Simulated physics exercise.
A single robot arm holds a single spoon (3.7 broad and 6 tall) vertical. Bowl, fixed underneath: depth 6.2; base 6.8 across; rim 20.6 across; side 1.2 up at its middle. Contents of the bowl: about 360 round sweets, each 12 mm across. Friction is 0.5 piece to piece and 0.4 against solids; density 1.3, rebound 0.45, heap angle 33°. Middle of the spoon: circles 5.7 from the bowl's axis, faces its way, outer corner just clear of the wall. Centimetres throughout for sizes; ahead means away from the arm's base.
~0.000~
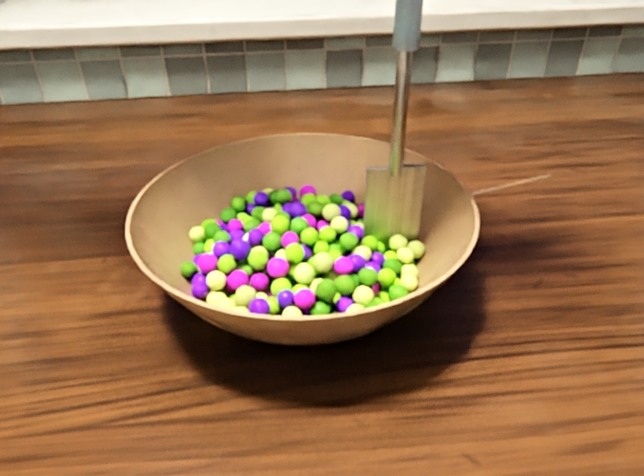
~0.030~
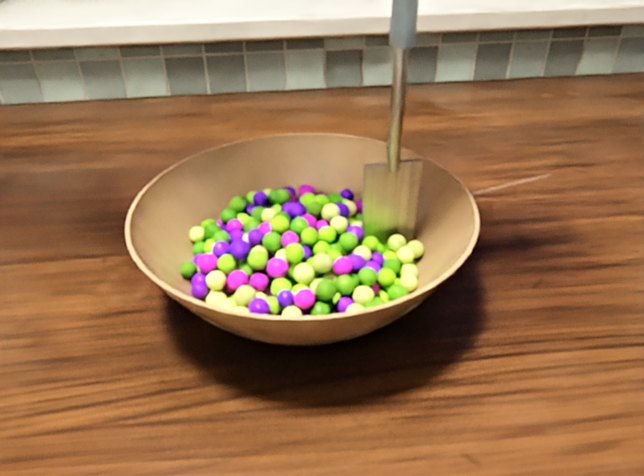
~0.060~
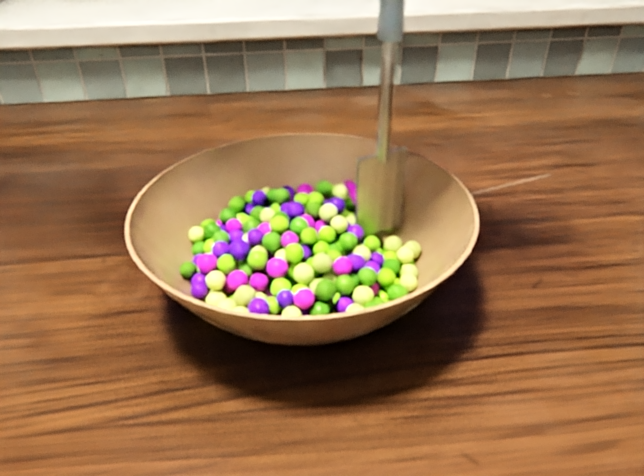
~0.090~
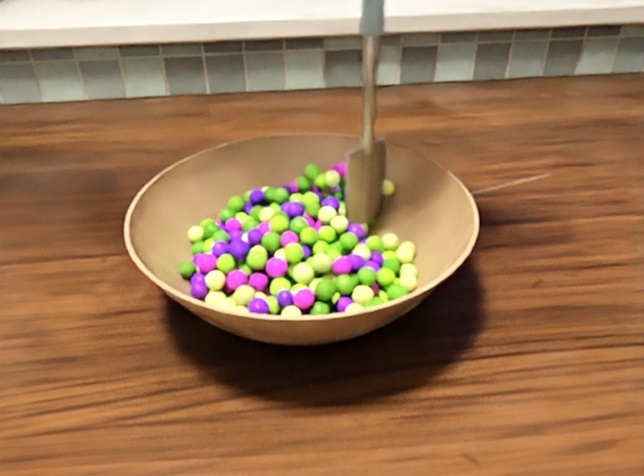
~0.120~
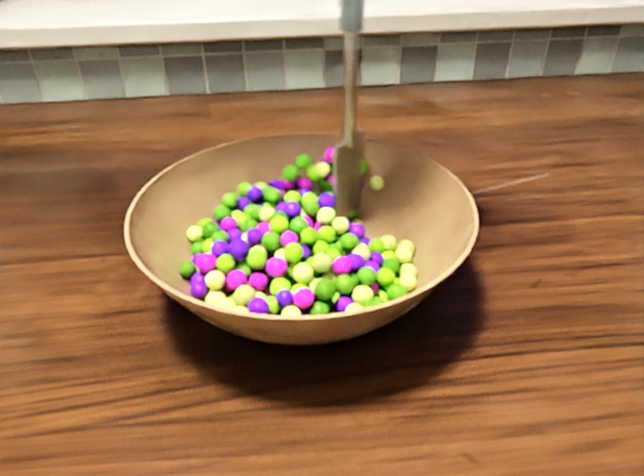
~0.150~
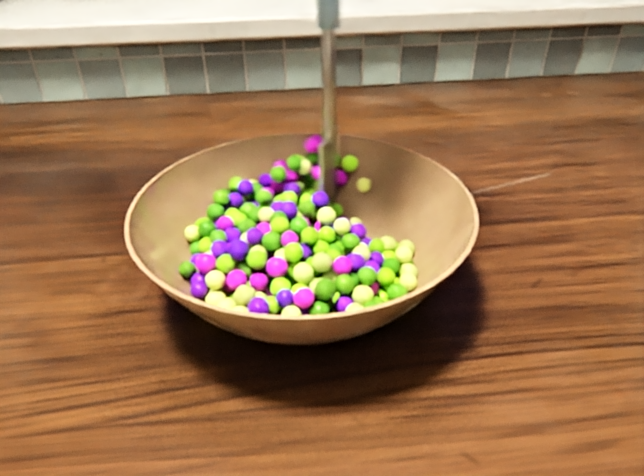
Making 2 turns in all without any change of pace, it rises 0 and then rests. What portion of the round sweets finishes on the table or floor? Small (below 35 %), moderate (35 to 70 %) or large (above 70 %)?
Small.
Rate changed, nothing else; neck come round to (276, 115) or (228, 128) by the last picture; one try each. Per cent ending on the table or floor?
So, roughly 40 percent the first time and 50 percent the second.
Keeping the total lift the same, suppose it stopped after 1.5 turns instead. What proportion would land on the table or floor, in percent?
It would be around 20 percent.
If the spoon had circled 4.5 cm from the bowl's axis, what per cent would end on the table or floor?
In that case some 5 per cent.
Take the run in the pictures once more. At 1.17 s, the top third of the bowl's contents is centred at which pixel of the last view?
I'd say about (255, 293).
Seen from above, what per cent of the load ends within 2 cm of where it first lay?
Around 10 in a hundred, roughly.
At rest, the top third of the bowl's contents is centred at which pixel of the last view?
The centre sits around (361, 211) in the last picture.
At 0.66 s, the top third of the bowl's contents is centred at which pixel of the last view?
I'd put its middle near (407, 229).
After 0.66 s, 323° round, highest piece 8 above the table; 326 in the bowl, 23 on the table or floor, 6 in flight or on the tool.
After 1.17 s, 221° round, highest piece 8 above the table; 286 in the bowl, 67 on the table or floor, 2 in flight or on the tool.
After 1.63 s, 0° round, highest piece 7 above the table; 275 in the bowl, 79 on the table or floor, 1 in flight or on the tool.
After 2.33 s, 0° round, highest piece 6 above the table; 275 in the bowl, 80 on the table or floor.
At rest, 275 in the bowl, 80 on the table or floor. That is 23 % on the table or floor.
